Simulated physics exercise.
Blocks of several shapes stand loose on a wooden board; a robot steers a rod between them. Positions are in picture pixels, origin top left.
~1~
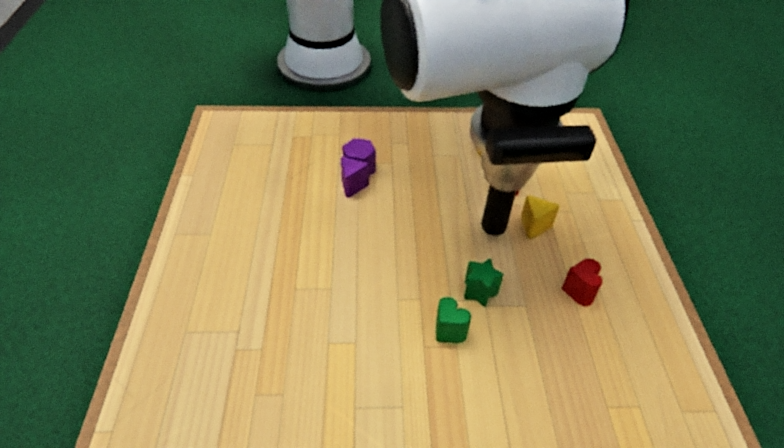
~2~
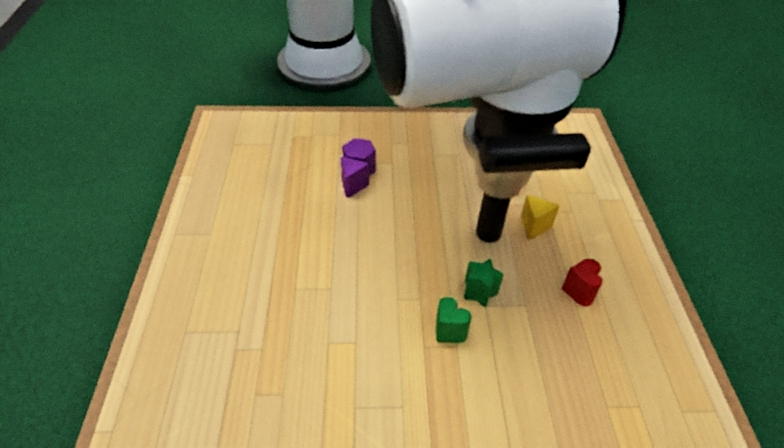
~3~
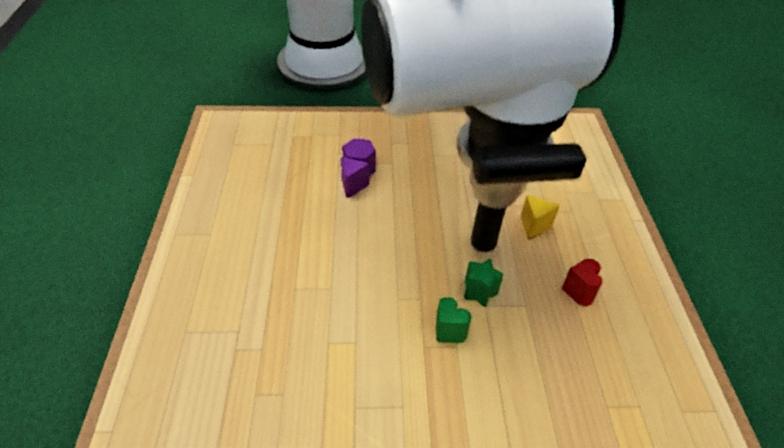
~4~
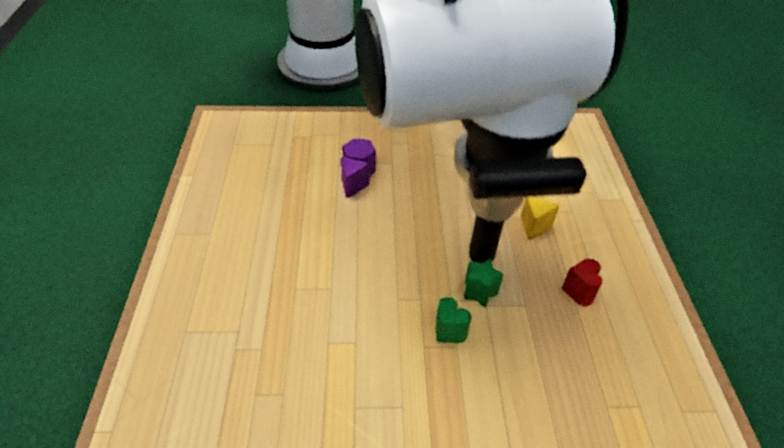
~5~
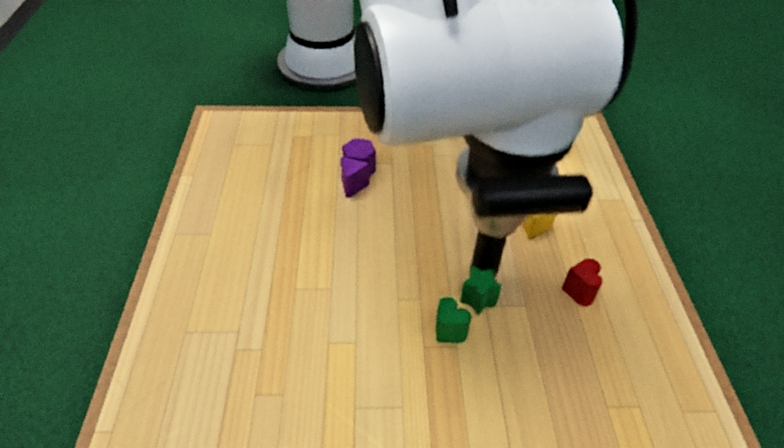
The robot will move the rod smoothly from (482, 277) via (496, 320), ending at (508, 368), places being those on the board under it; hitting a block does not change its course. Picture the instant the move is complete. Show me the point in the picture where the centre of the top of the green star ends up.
I'd expect the centre of its top face to be at (480, 333).
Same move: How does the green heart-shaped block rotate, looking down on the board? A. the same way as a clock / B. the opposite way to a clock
A.
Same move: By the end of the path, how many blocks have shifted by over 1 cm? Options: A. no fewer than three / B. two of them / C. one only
(C)
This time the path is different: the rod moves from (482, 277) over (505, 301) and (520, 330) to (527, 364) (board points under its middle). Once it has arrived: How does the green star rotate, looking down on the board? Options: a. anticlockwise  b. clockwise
Letter b.
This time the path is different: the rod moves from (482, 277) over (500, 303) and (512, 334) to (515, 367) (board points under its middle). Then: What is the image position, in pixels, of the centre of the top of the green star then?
The middle of its upper face will lie at (485, 302).
The first path, step by step. One third of the way, rod (494, 298); green star (484, 304), turned 30° clockwise.
Two thirds of the way, rod (502, 329); green heart-shaped block (450, 314), turned 20° clockwise; green star (480, 326), turned 60° clockwise.
At the end, rod (511, 362); green heart-shaped block (450, 314), turned 20° clockwise; green star (480, 333), turned 90° clockwise; red heart-shaped block still.
